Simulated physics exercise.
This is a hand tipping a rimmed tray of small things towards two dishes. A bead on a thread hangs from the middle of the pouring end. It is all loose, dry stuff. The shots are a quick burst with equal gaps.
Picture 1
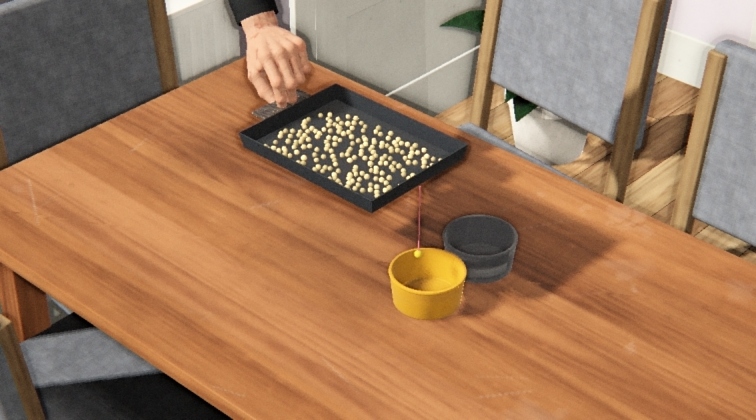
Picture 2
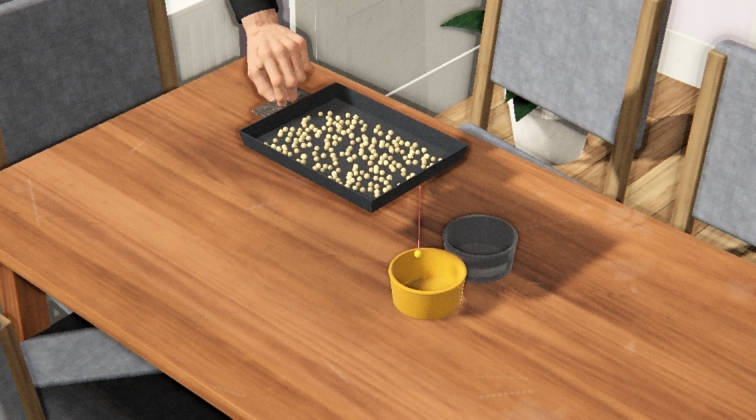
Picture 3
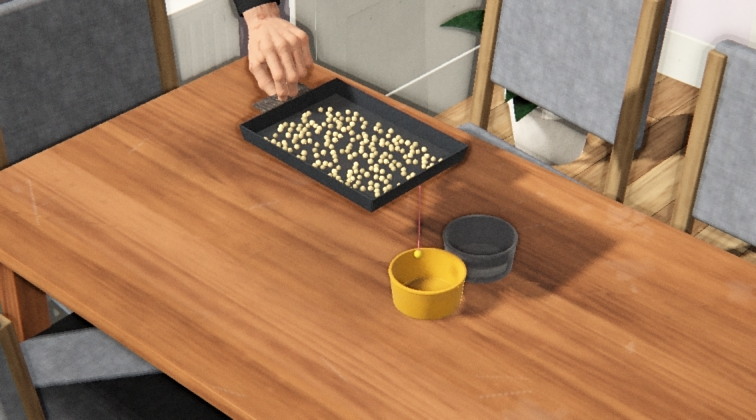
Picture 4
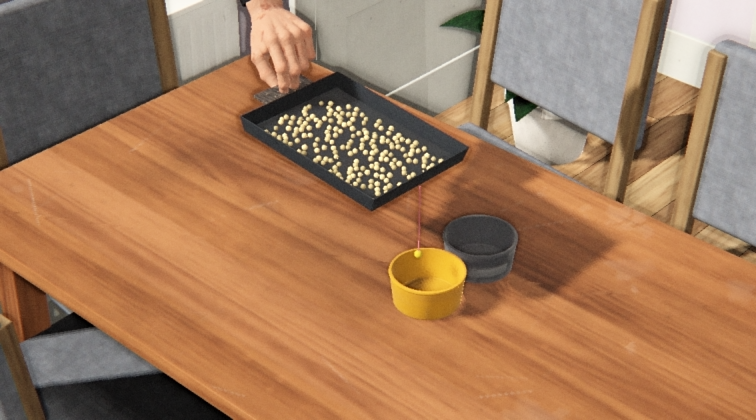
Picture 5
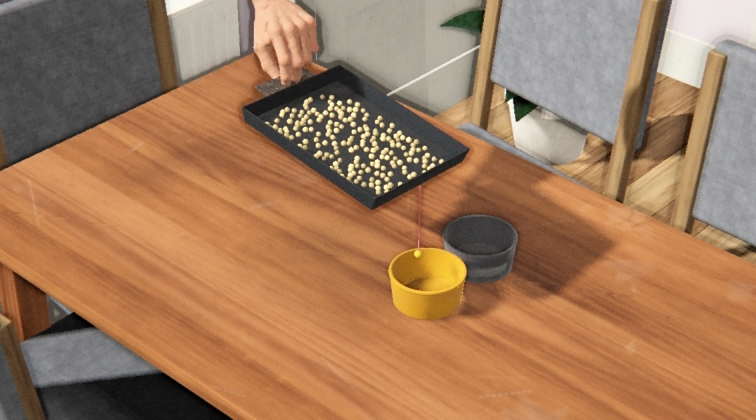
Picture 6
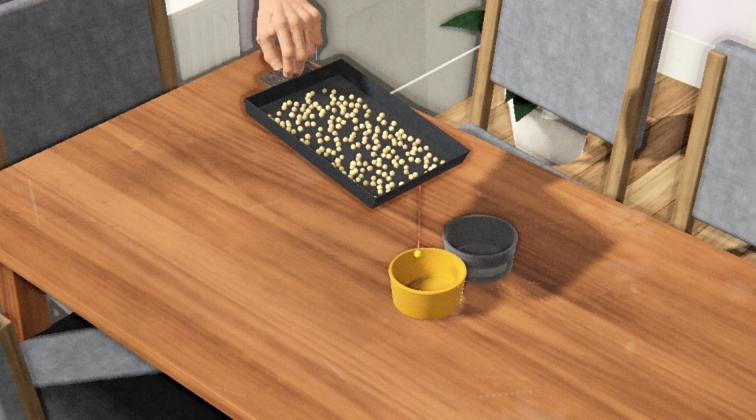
A hand slowly raises the near-wall end of a dark tray of soya beans.
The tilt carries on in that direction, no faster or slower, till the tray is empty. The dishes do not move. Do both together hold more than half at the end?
In the dishes lies the larger part of it.
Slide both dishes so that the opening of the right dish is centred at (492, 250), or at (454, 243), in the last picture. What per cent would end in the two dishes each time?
First some 90, then 80 per cent.
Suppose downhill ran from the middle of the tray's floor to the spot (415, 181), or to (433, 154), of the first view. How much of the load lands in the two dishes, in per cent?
Near 40 % and 70 %.
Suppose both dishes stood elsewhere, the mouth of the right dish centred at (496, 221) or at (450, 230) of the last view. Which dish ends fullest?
One: Left. Two: The dish on the right.
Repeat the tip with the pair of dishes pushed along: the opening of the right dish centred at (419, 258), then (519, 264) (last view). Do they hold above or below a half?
In turn: The smaller part; under half.
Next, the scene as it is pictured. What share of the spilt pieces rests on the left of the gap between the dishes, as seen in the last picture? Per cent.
It comes to 10 per cent or so.
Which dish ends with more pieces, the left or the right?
Fuller: The dish on the right.
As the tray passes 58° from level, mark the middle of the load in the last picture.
At about (432, 163).
Soon after the last picture, tray tipped steeply; all on the tray.
A little later, tray tipped right over; most on the tray; a stray few in the left dish; a small part in the right dish; a small part in the air.
Later still, tray tipped past a quarter turn; a small part in the left dish; about two thirds in the right dish; about a quarter outside both.
At rest, tray tipped past a quarter turn; a small part in the left dish; about two thirds in the right dish; about a quarter outside both.
